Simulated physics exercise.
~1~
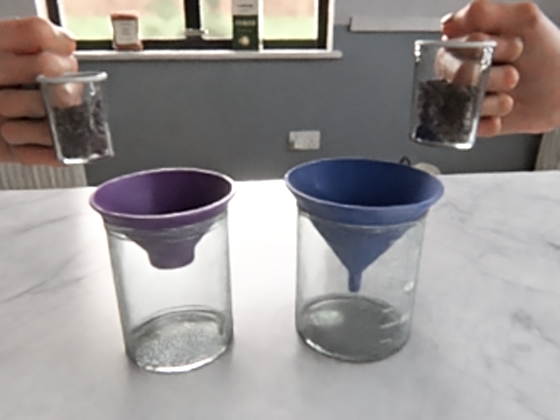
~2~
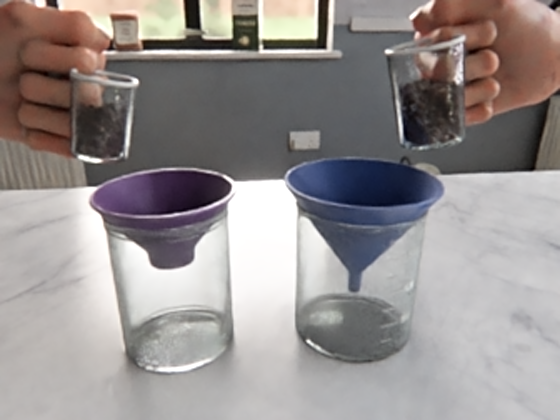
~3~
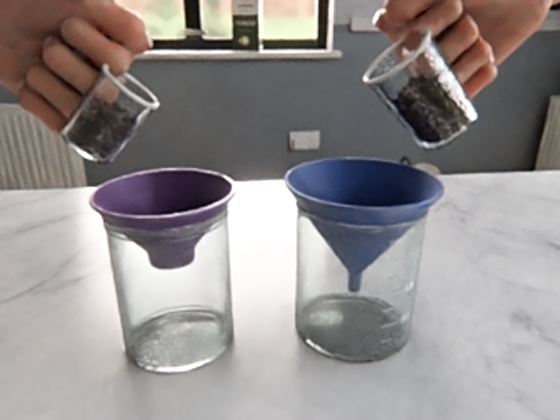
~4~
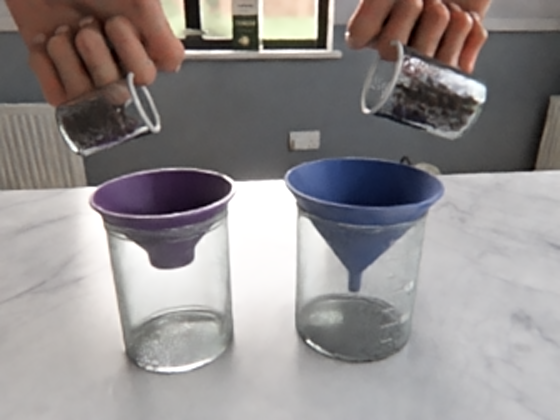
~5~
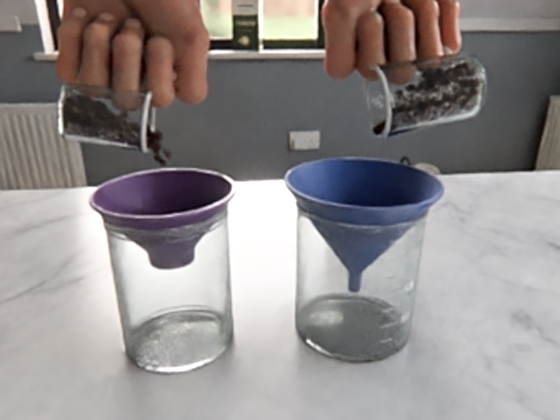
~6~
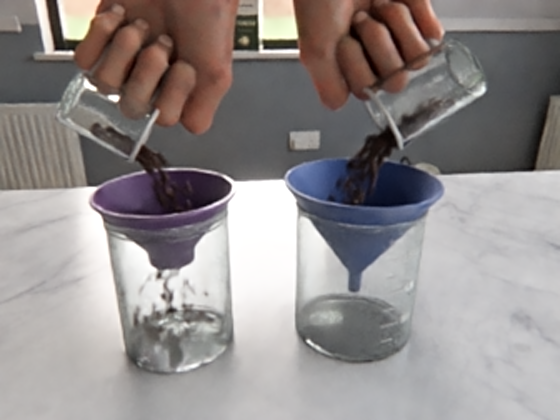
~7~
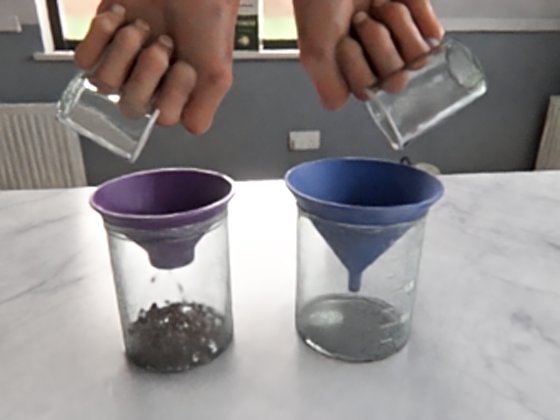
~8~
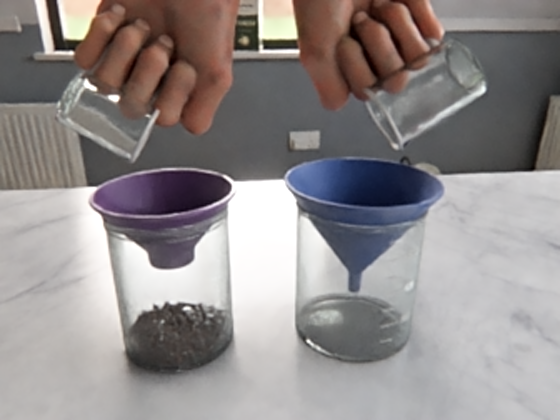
Two hands tipping cups of dark bits into funnels, the purple letting them fall into its jar, the blue one clogging.
